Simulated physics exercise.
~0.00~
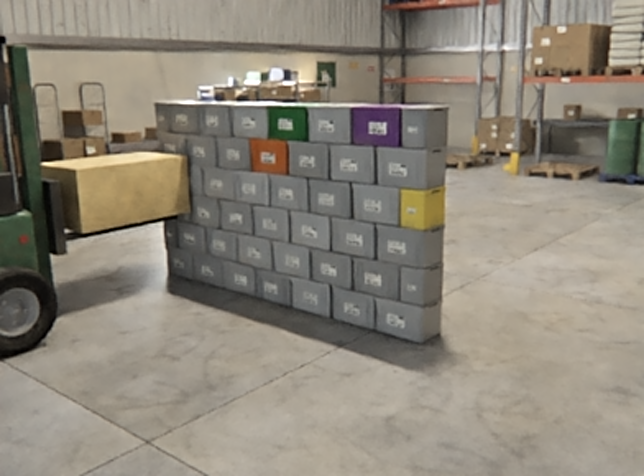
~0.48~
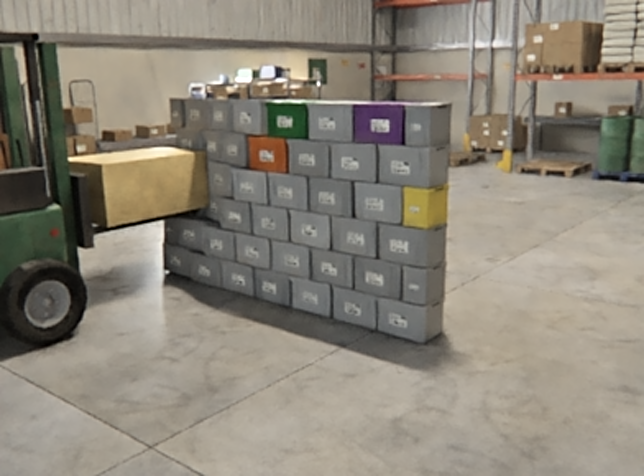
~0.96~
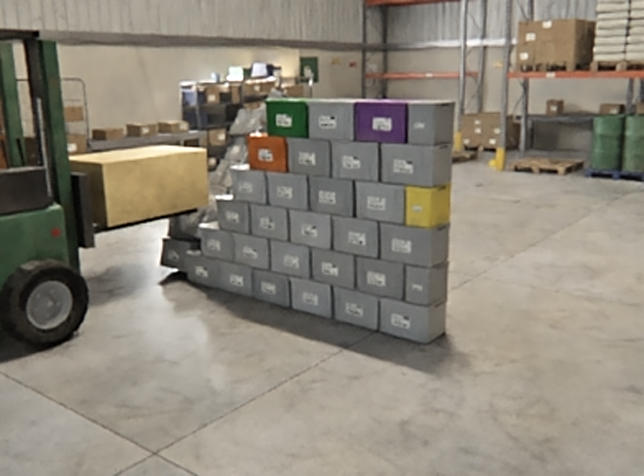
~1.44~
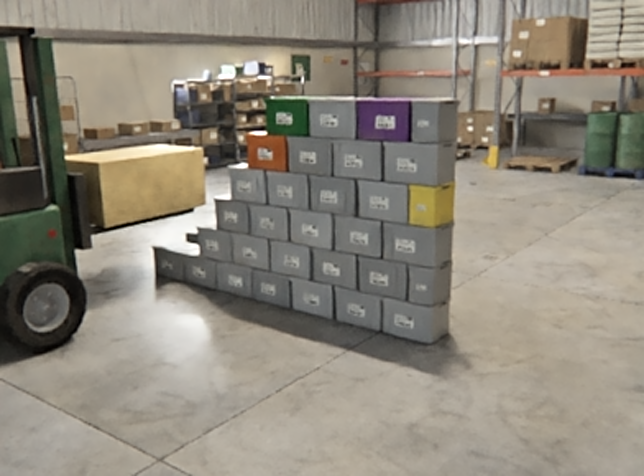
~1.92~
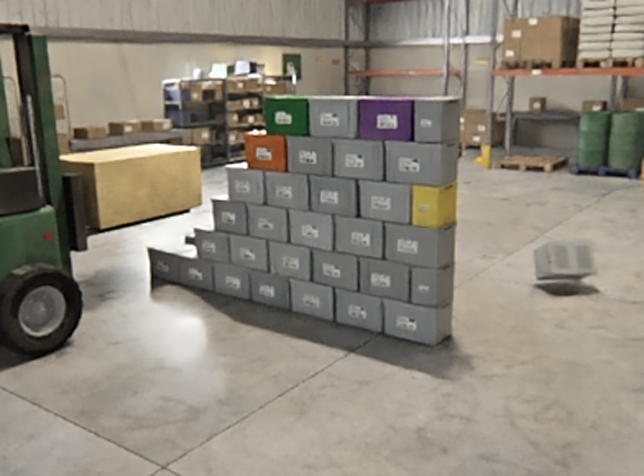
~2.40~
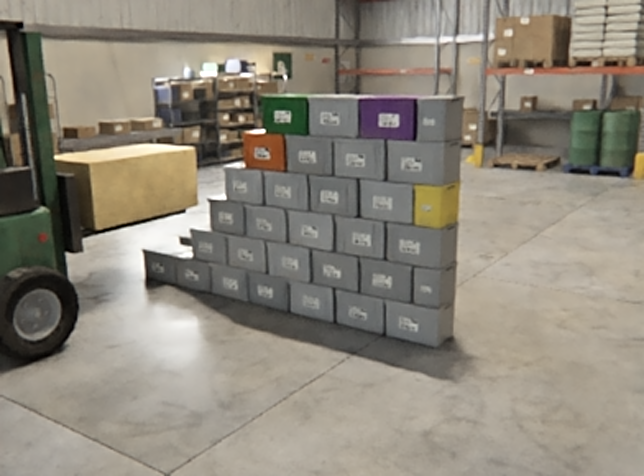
In a warehouse, a forklift pushes a crate into stacked totes, toppling the wall's left side.
